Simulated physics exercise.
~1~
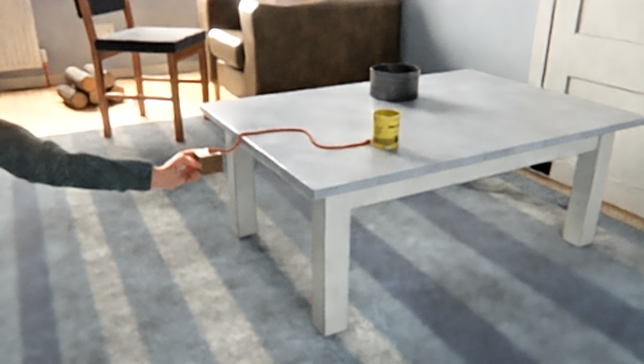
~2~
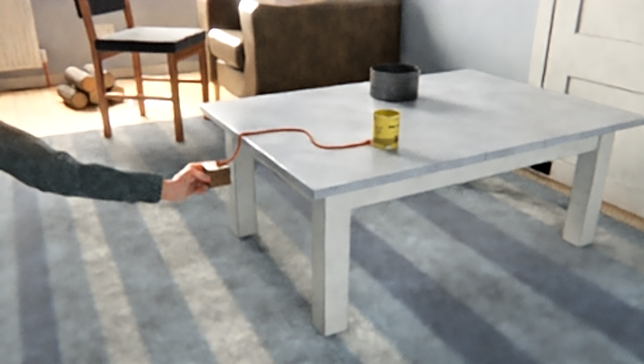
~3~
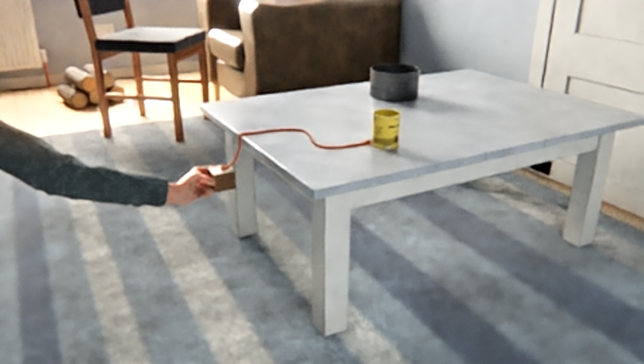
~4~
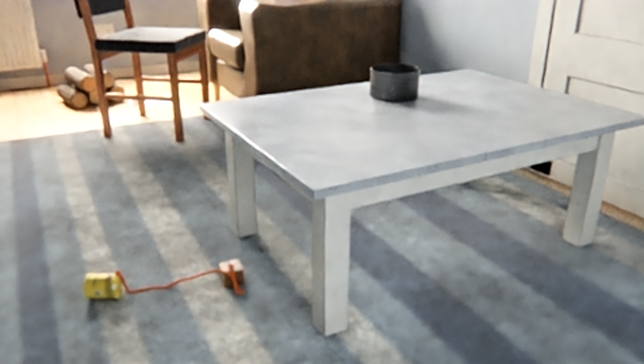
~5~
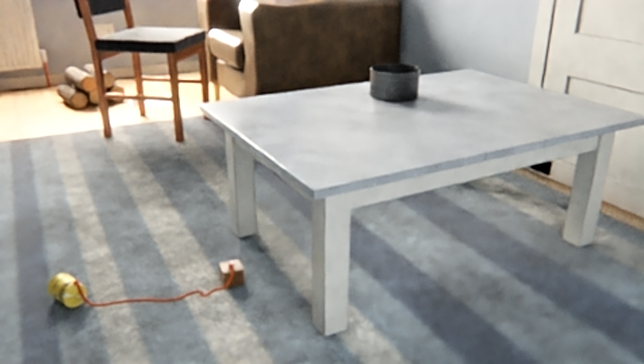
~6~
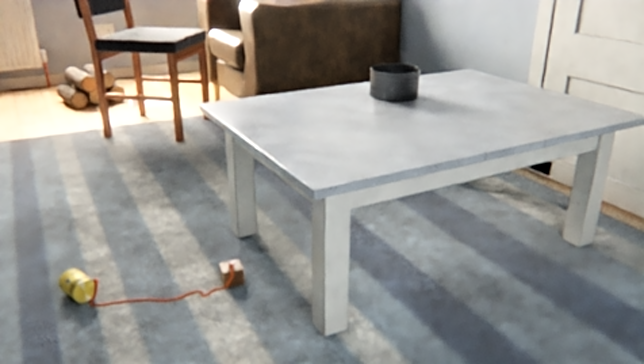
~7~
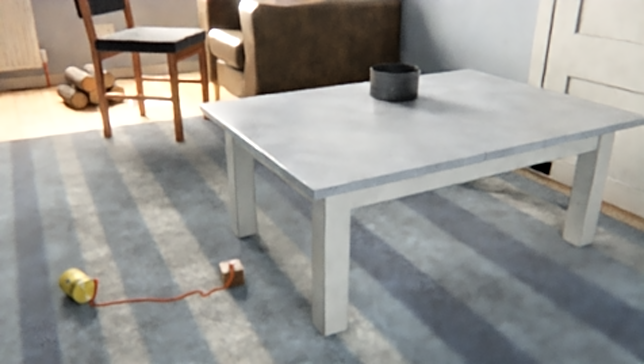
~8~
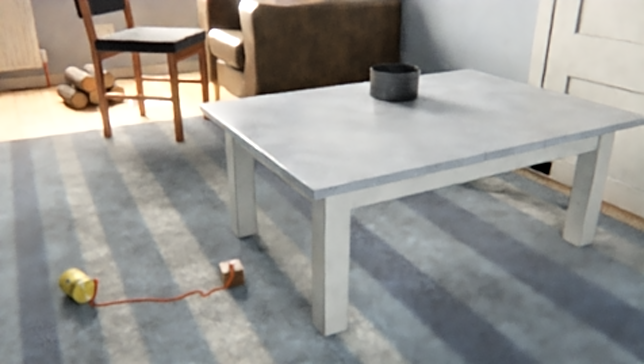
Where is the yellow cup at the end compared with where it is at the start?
At the start the yellow cup stands on the tabletop near the dark pot. By the end it lies on the striped carpet at the lower left, to the left of the brown block.
A pale rectangular table stands on a blue and grey striped carpet, seen from slightly above by a still camera, with a chair, a brown sofa and some logs behind it. A red-orange cord runs across the tabletop from a yellow cup, near a dark pot, to a small brown block held by a hand past the left edge. The hand shifts the block slightly down and right, then lets go. The block drops to the carpet, and the cup is dragged off the table. The cup rolls a little and settles at the lower left, while the pot stays put.
